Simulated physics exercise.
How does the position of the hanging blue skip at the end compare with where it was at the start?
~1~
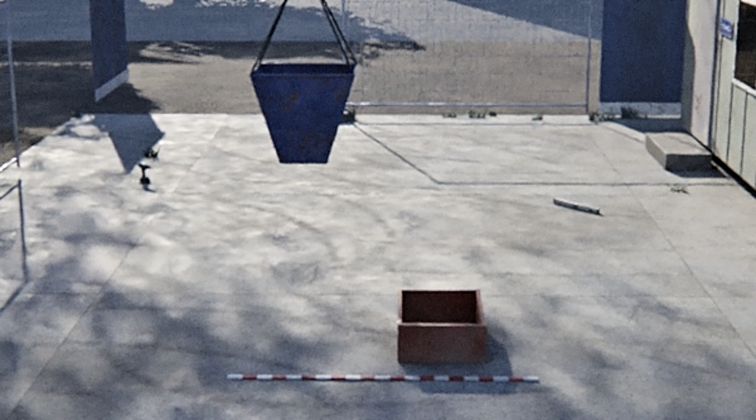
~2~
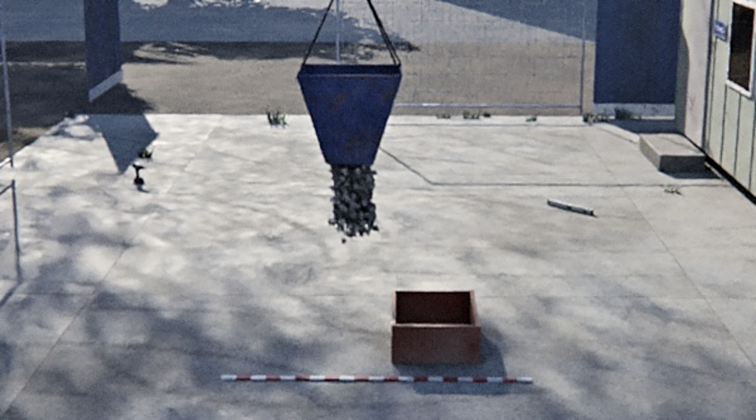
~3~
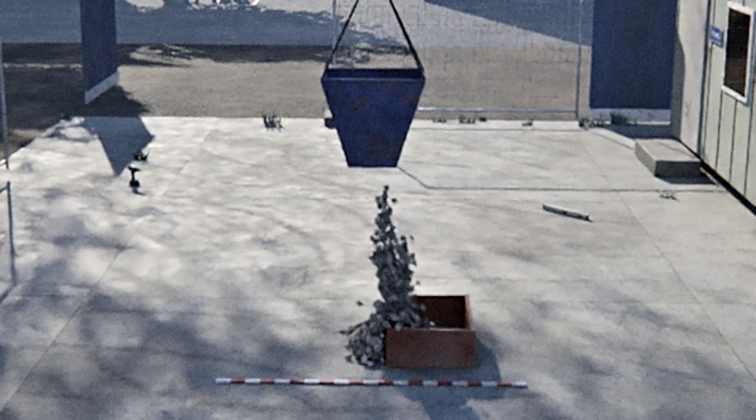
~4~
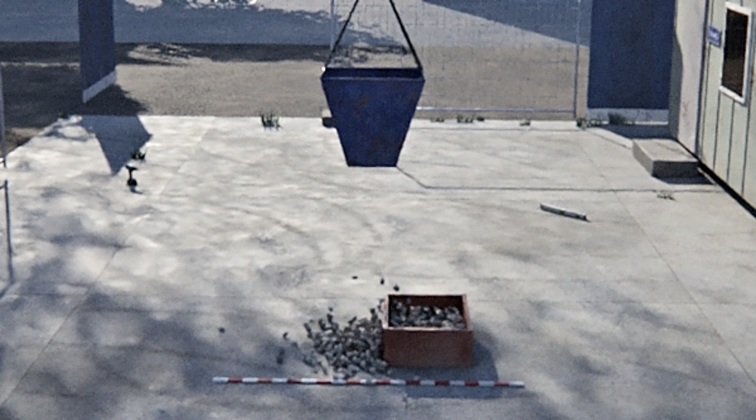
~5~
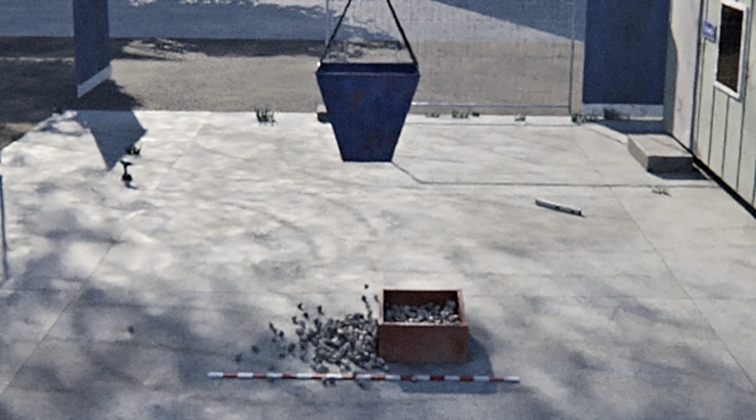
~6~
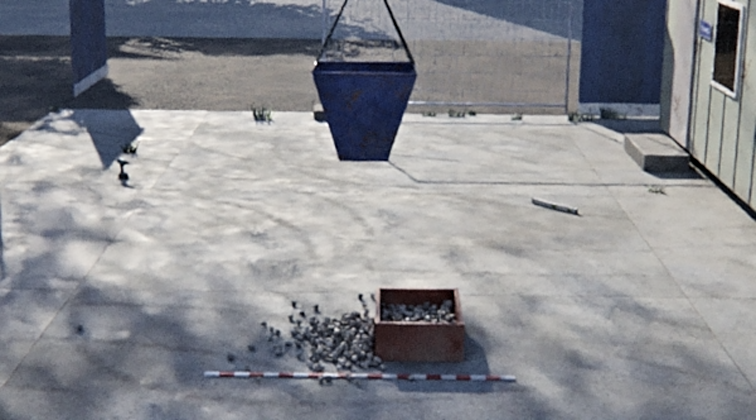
At the end the skip hangs farther to the right than at the start. It began well to the left of the bin and finishes much closer to being above it, though still a little to its left.
